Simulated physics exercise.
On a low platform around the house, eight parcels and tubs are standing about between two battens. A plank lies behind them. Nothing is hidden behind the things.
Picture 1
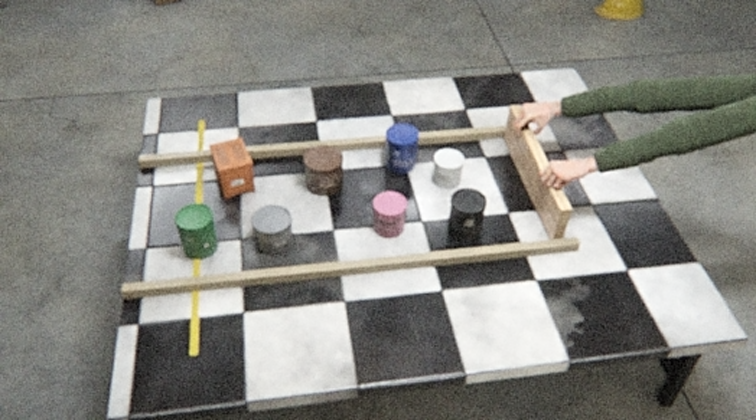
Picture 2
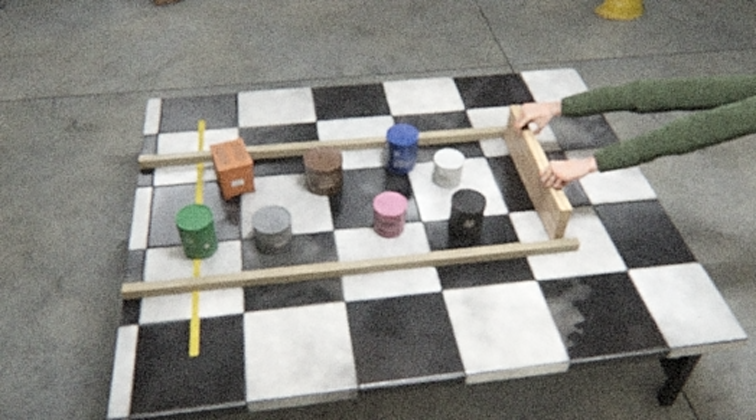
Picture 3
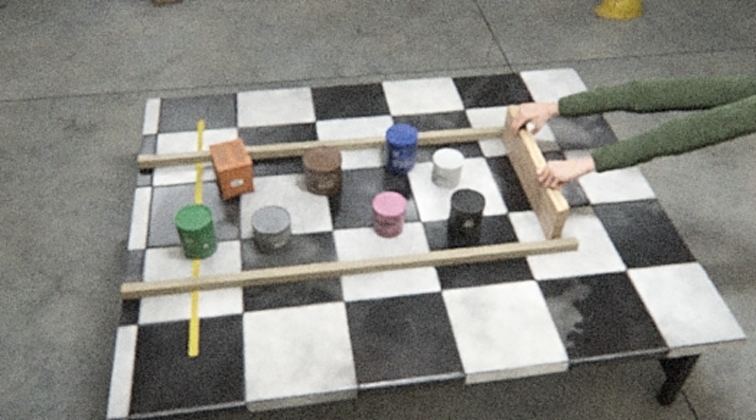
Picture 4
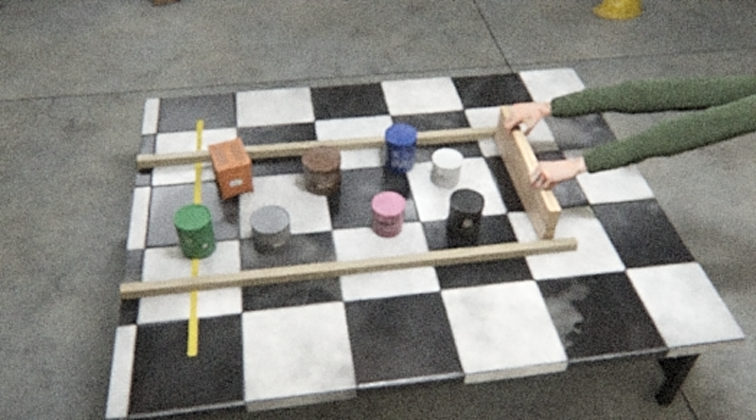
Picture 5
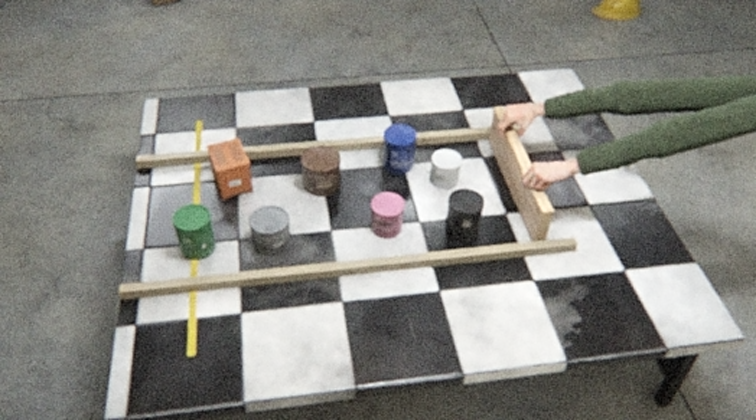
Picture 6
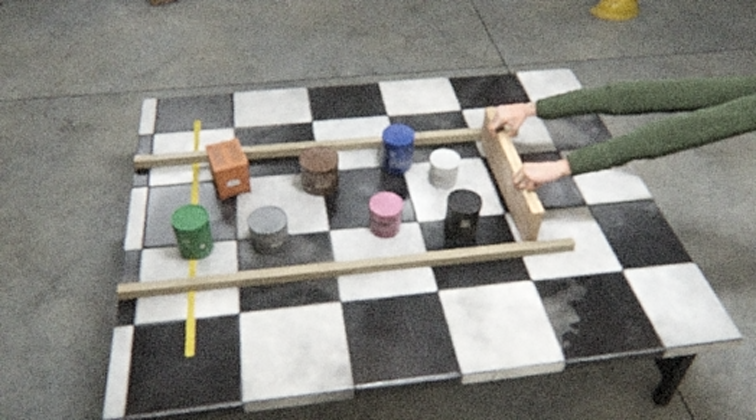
At first, eight small containers stand between two wooden battens on a checkered tabletop, with two green-sleeved hands holding a plank upright at the right. The hands then slide the plank a short way left, closer to the black and white tubs, while the containers stay practically still.
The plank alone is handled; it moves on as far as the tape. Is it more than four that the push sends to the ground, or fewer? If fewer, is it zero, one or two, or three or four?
Only one or two are pushed off.
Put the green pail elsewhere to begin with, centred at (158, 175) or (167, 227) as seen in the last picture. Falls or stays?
Taking the two places in order, it ends up down and then ends up down.
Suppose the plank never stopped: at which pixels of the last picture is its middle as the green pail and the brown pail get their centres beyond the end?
The green pail gives roughly (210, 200), the brown pail roughly (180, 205).
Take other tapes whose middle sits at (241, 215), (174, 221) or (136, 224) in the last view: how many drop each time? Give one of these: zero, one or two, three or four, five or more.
Taking them in turn, none; either three or four; 5 or more.
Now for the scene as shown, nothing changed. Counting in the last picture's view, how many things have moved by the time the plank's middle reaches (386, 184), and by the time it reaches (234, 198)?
Tally: First 4; then 8.
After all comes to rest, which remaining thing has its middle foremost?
The orange tote ends nearest.
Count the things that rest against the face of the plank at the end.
Contact count: 4.
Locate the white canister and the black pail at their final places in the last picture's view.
(177, 198) and (171, 248).
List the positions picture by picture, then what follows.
The first picture shows green pail (197, 232); orange tote (233, 168); grey pail (273, 230); plank (534, 171); tape (198, 218).
The second picture shows orange tote (233, 169); white canister (448, 170).
The third picture shows grey pail (272, 230); pink pail (389, 216).
The fourth picture shows green pail (196, 232); brown pail (323, 171).
The fifth picture shows orange tote (230, 169); plank (518, 172).
The sixth picture shows green pail (193, 233); orange tote (229, 169); grey pail (269, 230); plank (509, 173); tape (194, 219).
Soon after, none off yet; green pail at rest near (193, 233); orange tote at rest near (229, 169); grey pail at rest near (269, 230).
Then, none off yet; green pail moved about its own width near (166, 238); orange tote moved about its own width near (176, 168); grey pail moved well along near (205, 231).
At rest, the number that fall off is one or two; fallen, green pail.
